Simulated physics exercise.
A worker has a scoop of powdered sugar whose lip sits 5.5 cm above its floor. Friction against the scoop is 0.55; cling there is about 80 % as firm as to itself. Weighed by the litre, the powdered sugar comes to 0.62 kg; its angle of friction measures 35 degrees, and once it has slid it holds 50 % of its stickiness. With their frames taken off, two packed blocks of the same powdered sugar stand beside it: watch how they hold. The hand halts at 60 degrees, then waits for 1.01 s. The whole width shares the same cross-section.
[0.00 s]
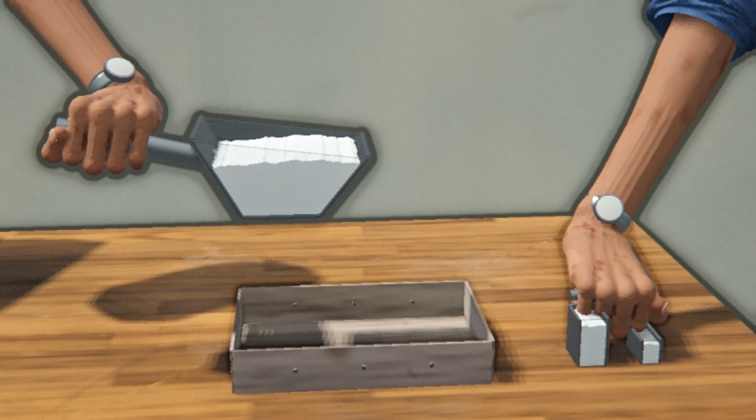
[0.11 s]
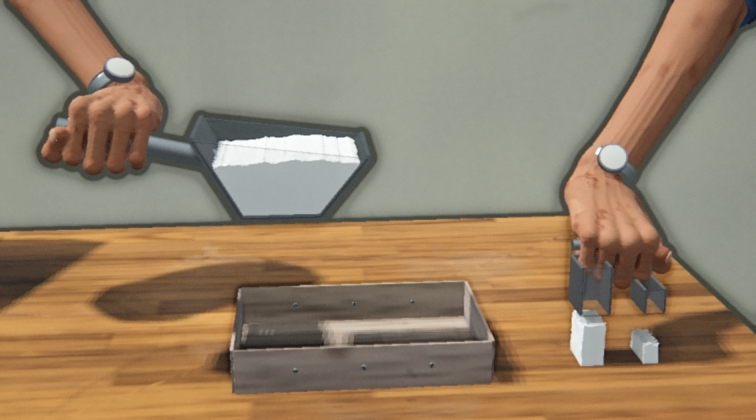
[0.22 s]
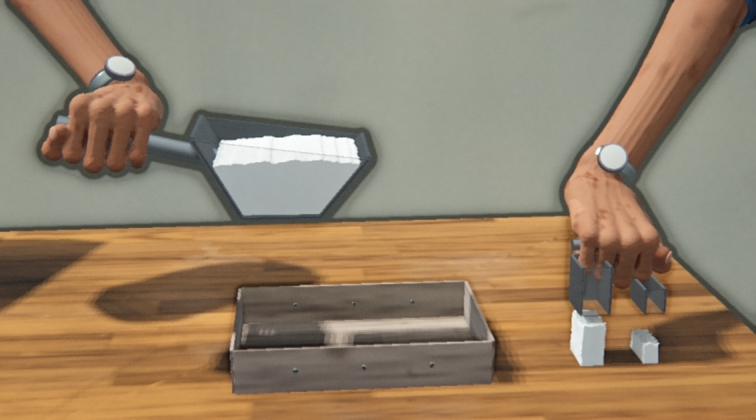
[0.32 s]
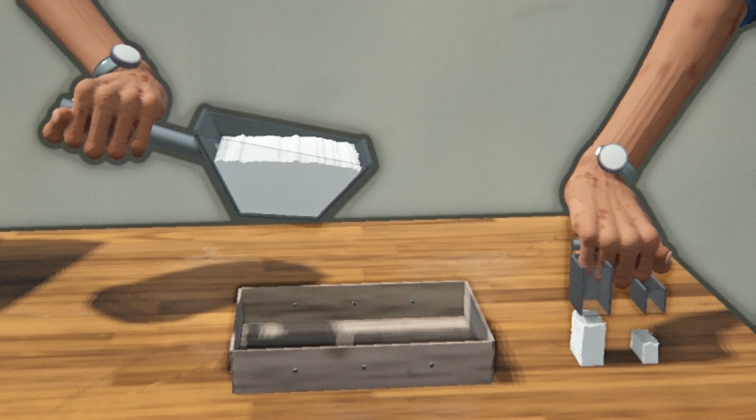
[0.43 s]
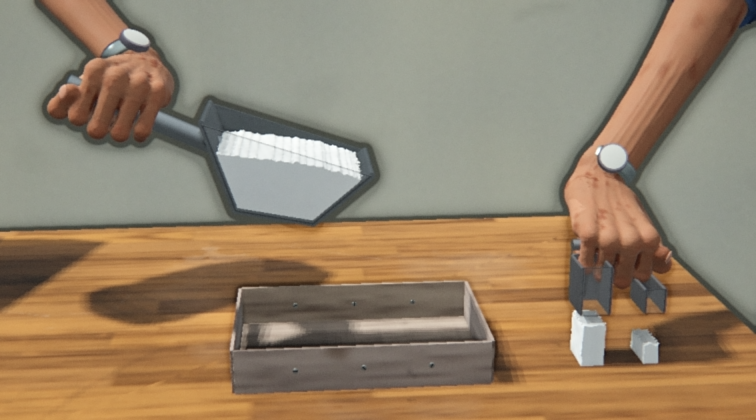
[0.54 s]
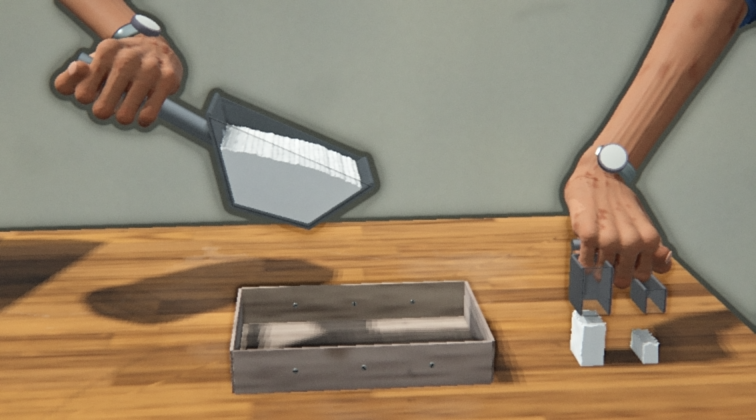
At a wooden workbench, a worker's right-side hand lifted metal molds off two small white blocks, and then the other hand slowly tilted a scoop of white powder down toward the right above an open box.
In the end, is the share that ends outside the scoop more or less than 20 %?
Prediction: The share falls short of 20 %.
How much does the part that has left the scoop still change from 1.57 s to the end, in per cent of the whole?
Roughly 0 per cent.
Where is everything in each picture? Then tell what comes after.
Lip at (366, 156), tilt 0 degrees; highest point of the powdered sugar at (318, 159); test blocks 4.5 cm, 2.1 cm high (left to right), in the first frame.
Lip at (366, 156), tilt 0 degrees; highest point of the powdered sugar at (318, 159); test blocks 4.5 cm, 2.1 cm high (left to right), in the second frame.
Lip at (367, 157), tilt 1 degrees; highest point of the powdered sugar at (299, 160); test blocks 4.5 cm, 2.1 cm high (left to right), in the third frame.
Lip at (368, 164), tilt 5 degrees; highest point of the powdered sugar at (216, 161); test blocks 4.5 cm, 2.1 cm high (left to right), in the fourth frame.
Lip at (370, 173), tilt 11 degrees; highest point of the powdered sugar at (223, 155); test blocks 4.5 cm, 2.1 cm high (left to right), in the fifth frame.
Lip at (370, 183), tilt 18 degrees; highest point of the powdered sugar at (226, 149); test blocks 4.5 cm, 2.1 cm high (left to right), in the sixth frame.
By 0.85 s, the scoop is at 36 degrees and 0 % has left it.
By 1.21 s, the scoop is at 57 degrees and 0 % has left it.
By 1.57 s, the scoop is at 60 degrees and 0 % has left it.
By 1.93 s, the scoop is at 60 degrees and 0 % has left it.
By 2.03 s, at the end, the scoop is at 60 degrees and 0 % has left it.
